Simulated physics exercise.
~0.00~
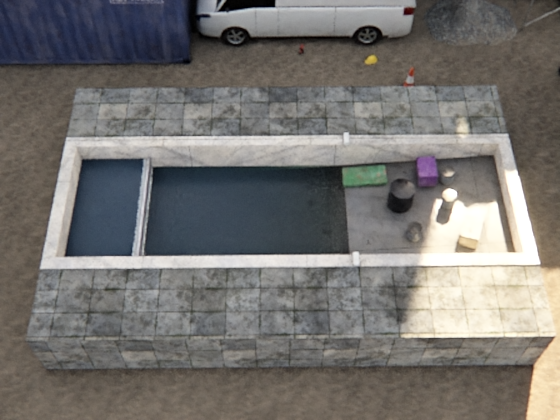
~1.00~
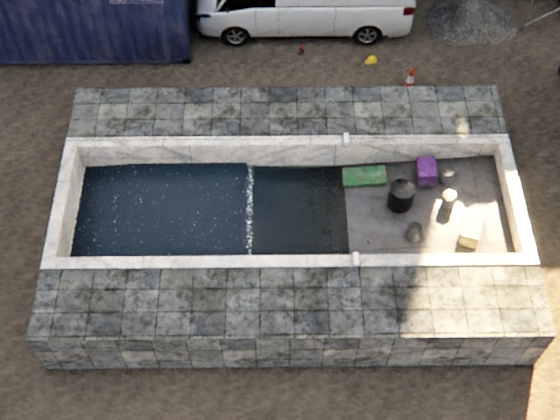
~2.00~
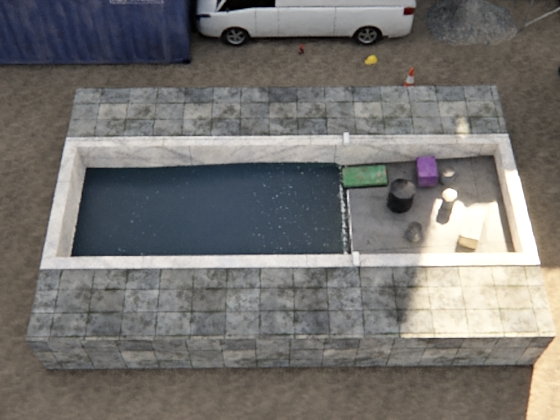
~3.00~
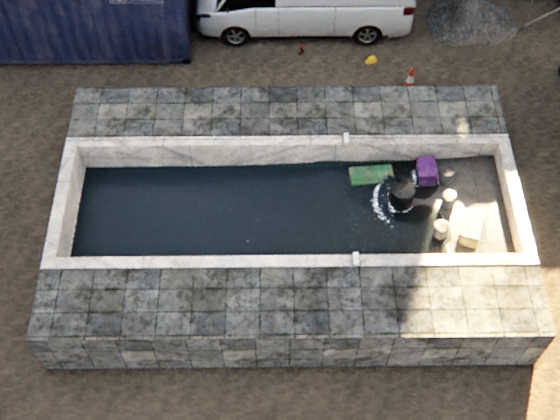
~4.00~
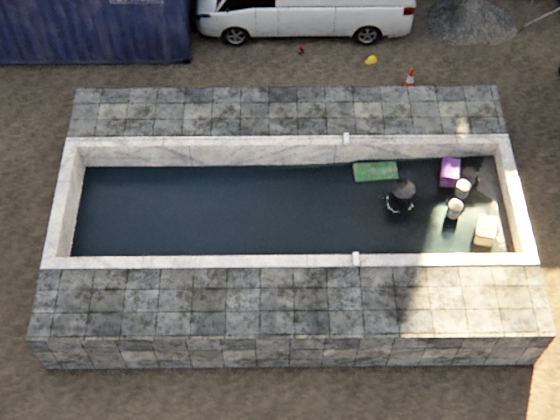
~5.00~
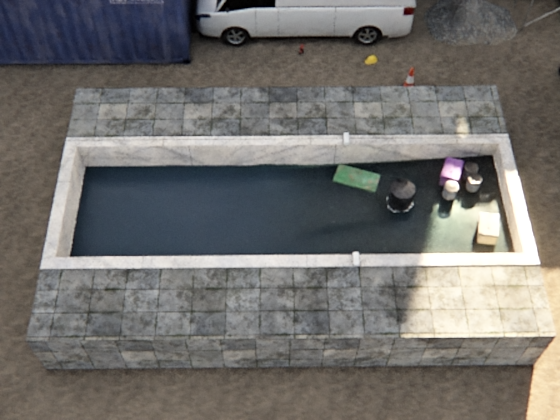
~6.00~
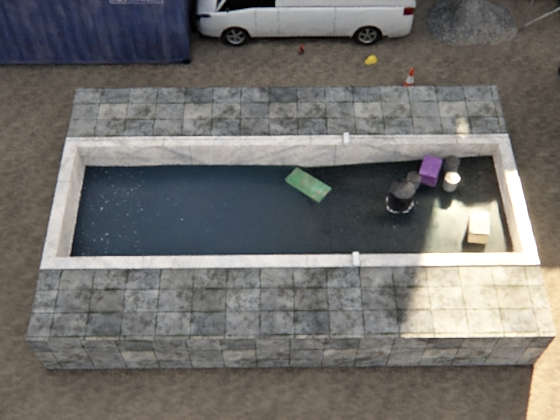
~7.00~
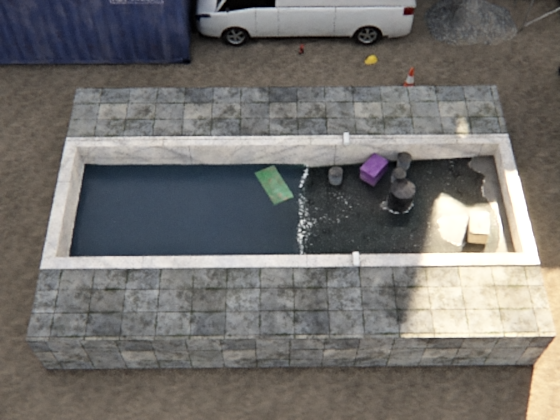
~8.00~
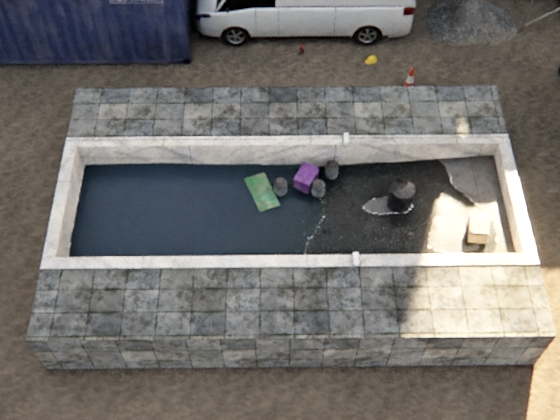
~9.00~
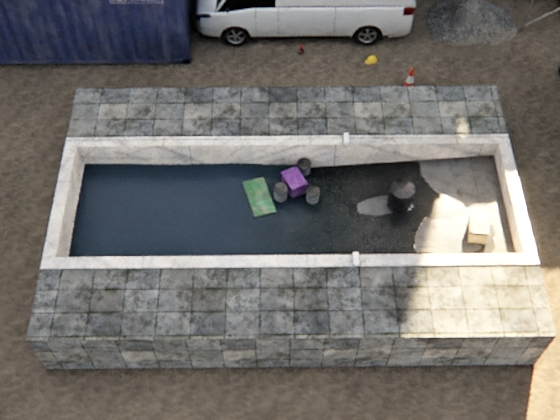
The clip shows water penned behind boarding at the left of a stone-edged basin surging right over a dry slope, lifting a green float, a purple chest and pails, then draining back and carrying them left, where they end afloat while a dark object and a pale block remain at right.
